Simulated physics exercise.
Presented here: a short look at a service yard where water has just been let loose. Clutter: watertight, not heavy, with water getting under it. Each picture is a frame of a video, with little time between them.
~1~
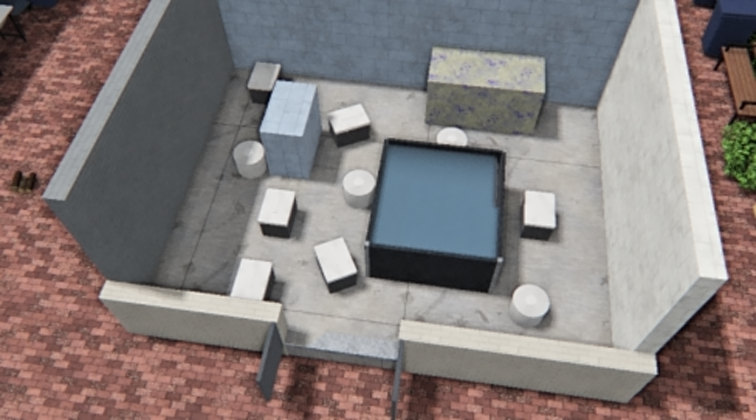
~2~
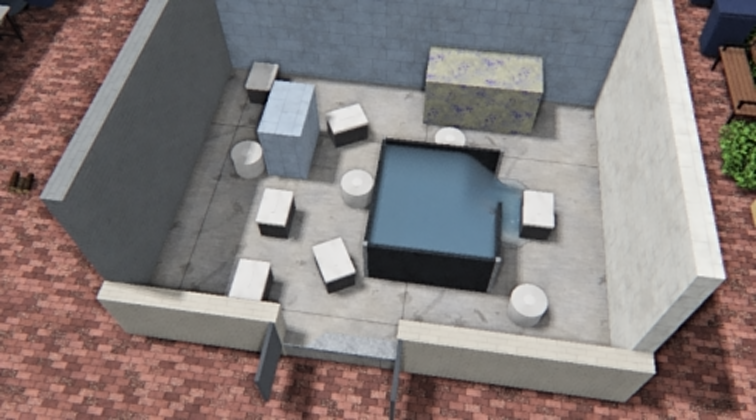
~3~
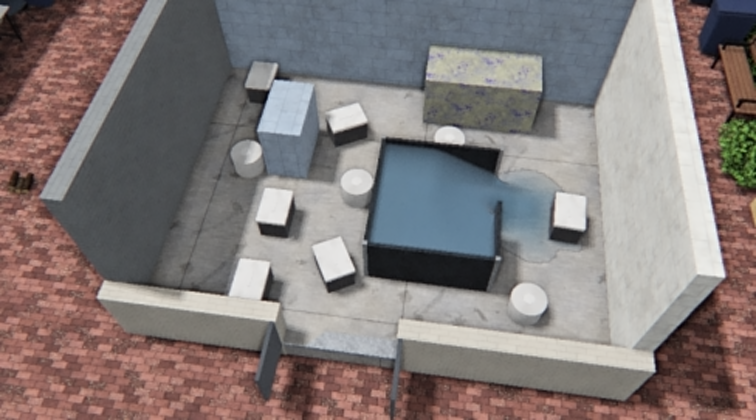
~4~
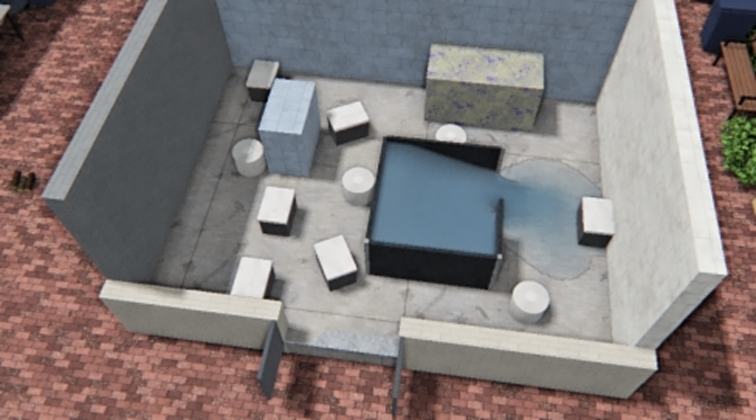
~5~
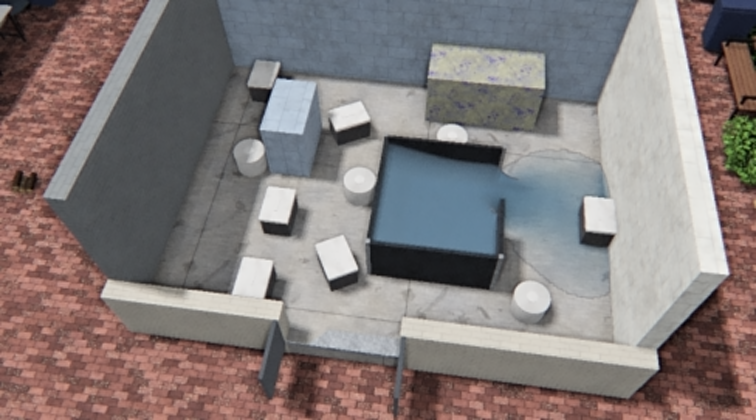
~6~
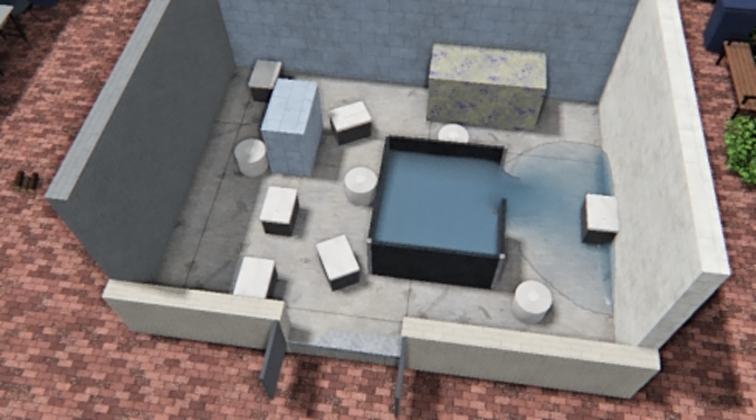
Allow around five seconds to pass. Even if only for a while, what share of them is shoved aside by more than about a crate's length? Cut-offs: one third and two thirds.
It sits mid-range.
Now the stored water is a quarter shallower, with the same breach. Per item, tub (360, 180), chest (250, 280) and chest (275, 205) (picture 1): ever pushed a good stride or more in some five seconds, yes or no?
The first stayed below the mark, the next passed the mark, and the last stayed below the mark.
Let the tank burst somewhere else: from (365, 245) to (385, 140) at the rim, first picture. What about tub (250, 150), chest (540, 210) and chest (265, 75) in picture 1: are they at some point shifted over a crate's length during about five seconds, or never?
First covers that distance, second stays short of it, third covers that distance.
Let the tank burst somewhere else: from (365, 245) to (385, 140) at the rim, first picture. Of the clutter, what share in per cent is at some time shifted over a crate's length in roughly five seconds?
Near 90 in a hundred.
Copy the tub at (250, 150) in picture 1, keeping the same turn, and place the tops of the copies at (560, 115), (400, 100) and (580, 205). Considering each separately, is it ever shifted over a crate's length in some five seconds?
The first travels far, the second sits tight, the third travels far.
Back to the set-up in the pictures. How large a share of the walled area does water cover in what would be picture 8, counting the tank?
My guess is around 25 per cent.
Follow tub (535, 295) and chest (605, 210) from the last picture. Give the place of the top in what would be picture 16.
(508, 292) and (608, 256), about.
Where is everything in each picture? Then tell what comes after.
In the first frame, a chest at (540, 208), on the bottom; a chest at (264, 75), on the bottom; 0 of 10 have shifted.
In the second frame, a chest at (539, 208) rests on the ground; a chest at (262, 75) rests on the ground; 0 of 10 have shifted.
In the third frame, a chest at (571, 210) rests on the ground, a stride from its start; a chest at (261, 74), on the bottom; 1 of 10 have shifted.
In the fourth frame, a chest at (599, 215), on the bottom, a stride from its start; a chest at (262, 73), on the bottom; 1 of 10 have shifted.
In the fifth frame, a chest at (601, 214), on the bottom, a stride from its start; a chest at (264, 73), on the bottom; 1 of 10 have shifted.
In the sixth frame, a chest at (603, 212) floats, a stride from its start; a chest at (265, 73), on the bottom; 1 of 10 have shifted.
A moment on, 1 of 10 are well off their spots; 1 afloat.
Next, 1 of 10 are well off their spots; 1 afloat.
Later, 3 of 10 are well off their spots; 2 afloat.
In the end, 6 of 10 are well off their spots, and 6 have been at some point; 4 afloat.
